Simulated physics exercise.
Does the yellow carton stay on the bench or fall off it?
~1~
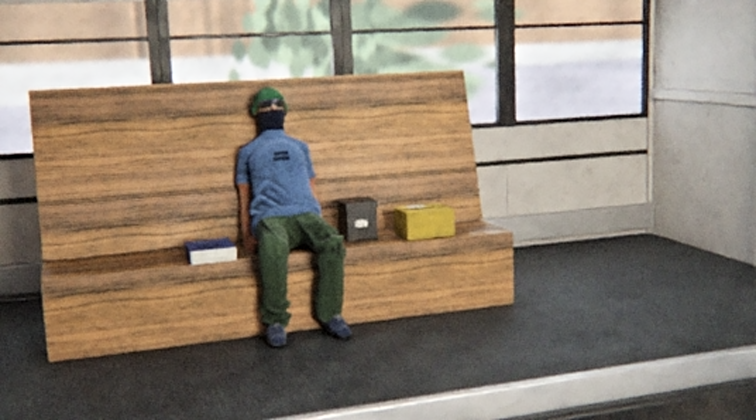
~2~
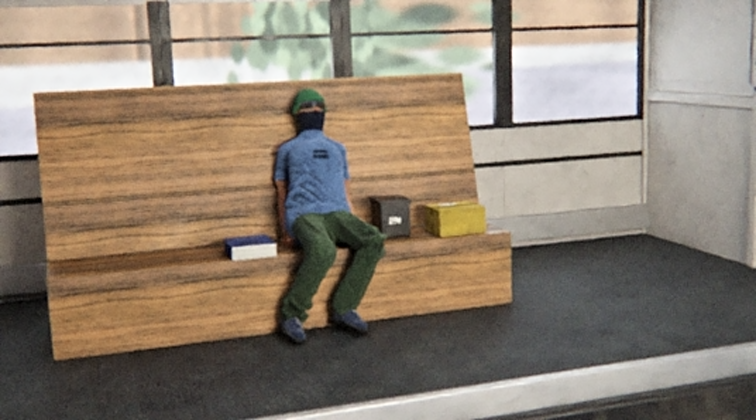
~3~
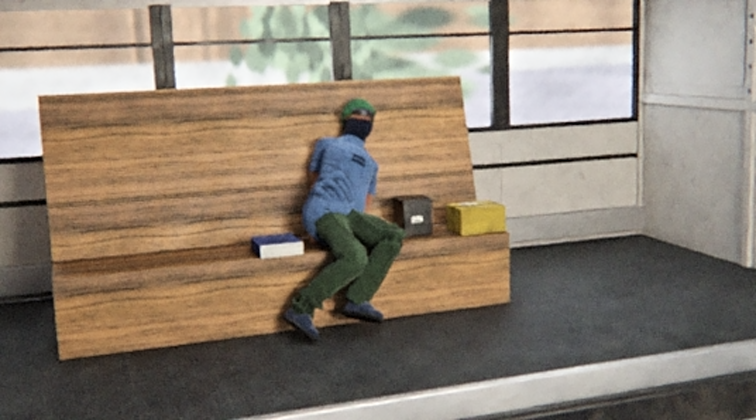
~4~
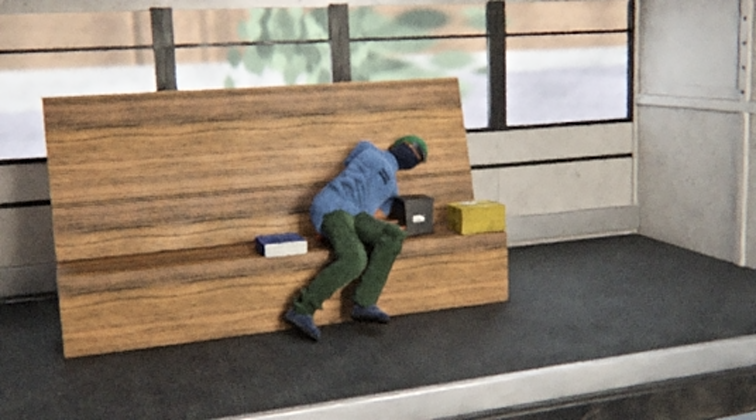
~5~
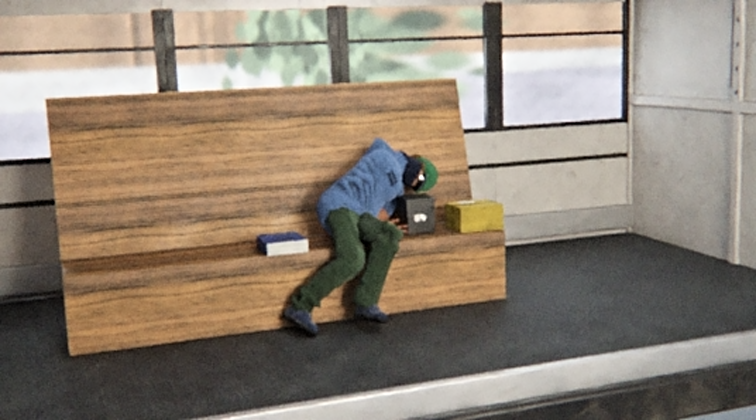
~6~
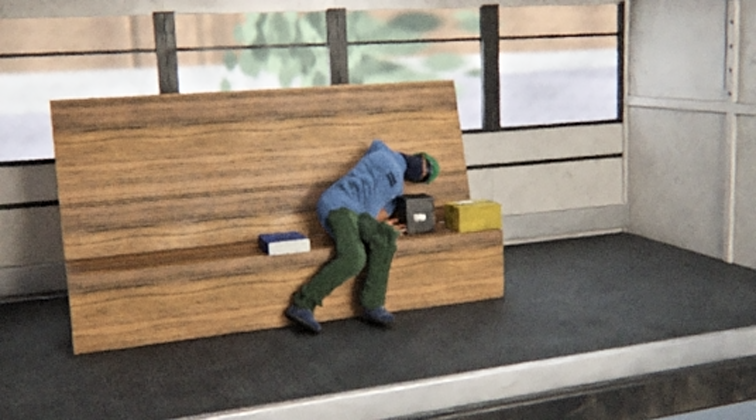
The yellow carton stays on the bench. It slides to the right toward the end of the seat but stops before going over.
